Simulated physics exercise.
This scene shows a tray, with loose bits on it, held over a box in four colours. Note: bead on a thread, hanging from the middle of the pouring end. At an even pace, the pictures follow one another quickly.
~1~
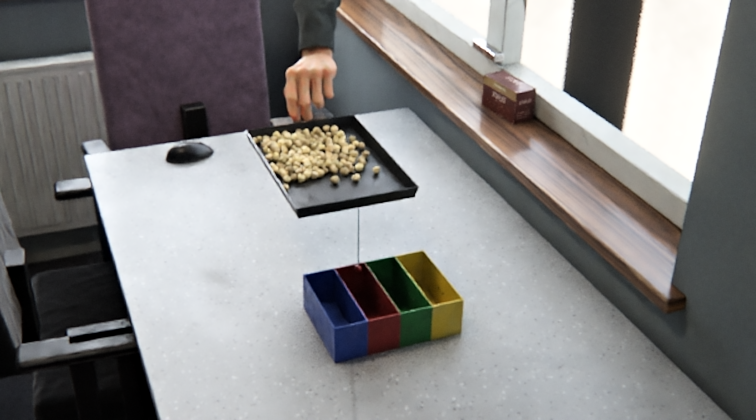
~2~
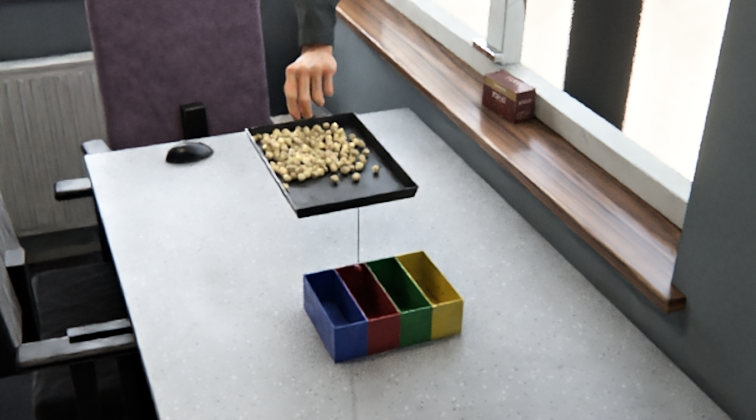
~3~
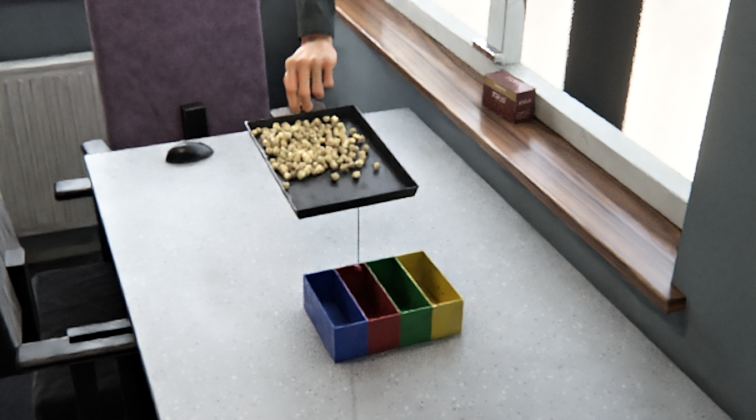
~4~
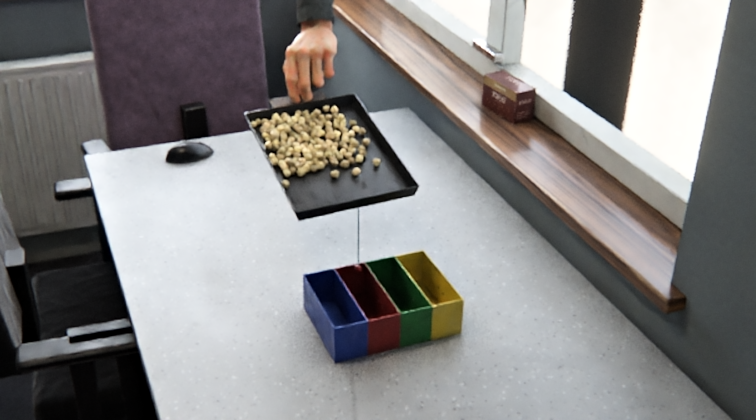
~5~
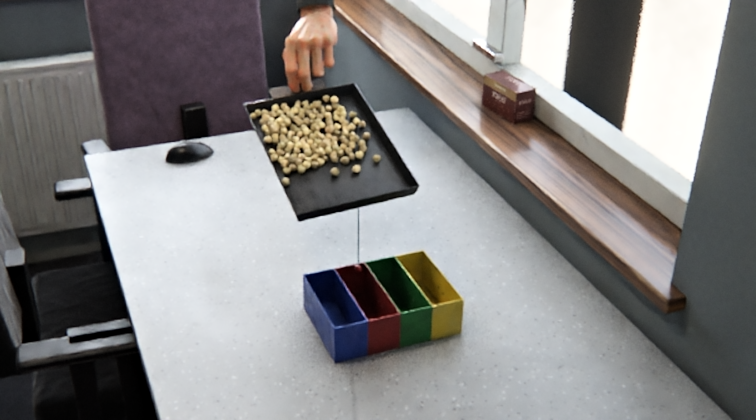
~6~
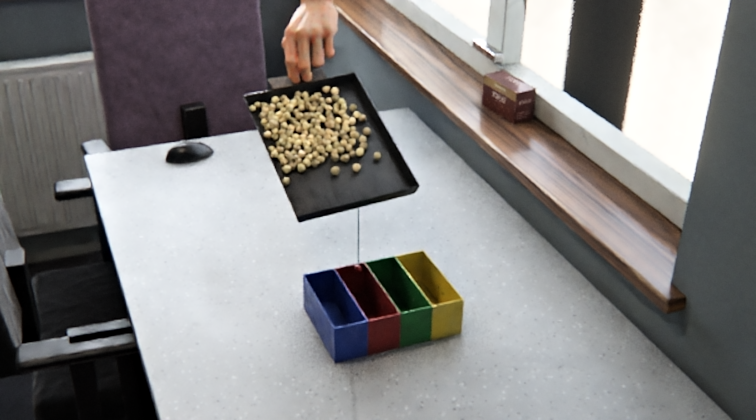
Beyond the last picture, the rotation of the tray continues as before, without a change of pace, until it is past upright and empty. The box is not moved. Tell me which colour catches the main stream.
The blue cell catches it.
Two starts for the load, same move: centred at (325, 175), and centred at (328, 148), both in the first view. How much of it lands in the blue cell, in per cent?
Roughly 30 per cent, then roughly 40 per cent.
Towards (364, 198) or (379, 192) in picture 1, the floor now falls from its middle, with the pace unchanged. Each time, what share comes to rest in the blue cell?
Case one near 10 %; case two near 0 %.
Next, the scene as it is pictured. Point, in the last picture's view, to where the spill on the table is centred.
Roughly at (287, 358).
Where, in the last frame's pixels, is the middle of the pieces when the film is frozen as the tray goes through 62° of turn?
Around (330, 192).
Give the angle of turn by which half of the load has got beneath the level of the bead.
Around 110° at that moment.
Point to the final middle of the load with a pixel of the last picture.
Somewhere around (339, 335) in the last picture.
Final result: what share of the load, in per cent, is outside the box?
Estimate: Around 40 percent.
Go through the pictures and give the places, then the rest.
The first frame shows corners of the pouring end at (298, 207) and (415, 186), level; middle of the load at (310, 153), macadamia nuts; bead on its thread at (358, 269); blue cell at (351, 339); red cell at (384, 331); green cell at (416, 324); yellow cell at (447, 316).
The second frame shows corners of the pouring end at (298, 207) and (415, 186), level; middle of the load at (310, 151).
The third frame shows corners of the pouring end at (298, 208) and (415, 185), tipped barely, lowest at the left corner; middle of the load at (310, 147).
The fourth frame shows corners of the pouring end at (298, 210) and (415, 185), tipped a little, lowest at the left corner; middle of the load at (310, 140).
The fifth frame shows corners of the pouring end at (299, 212) and (415, 184), tipped a little, lowest at the left corner; middle of the load at (310, 133).
The sixth frame shows corners of the pouring end at (299, 213) and (416, 184), tipped clearly, lowest at the left corner; middle of the load at (310, 127); blue cell at (351, 339); red cell at (384, 331); green cell at (416, 324); yellow cell at (447, 316).
Soon, tray tipped steeply; most on the tray; a stray few in the blue cell; a stray few in the red cell; a stray few in the green cell; a small part falling or outside the box.
A while on, tray tipped past a quarter turn; about two thirds on the tray; a small part in the blue cell; a stray few in the red cell; a stray few in the green cell; about a quarter falling or outside the box.
Towards the end, tray tipped past a quarter turn; about a third in the blue cell; about a quarter in the red cell; a stray few in the green cell; about a third falling or outside the box.
Finally, tray tipped past a quarter turn; about a third in the blue cell; about a quarter in the red cell; a stray few in the green cell; none in the yellow cell; about a third outside the box.
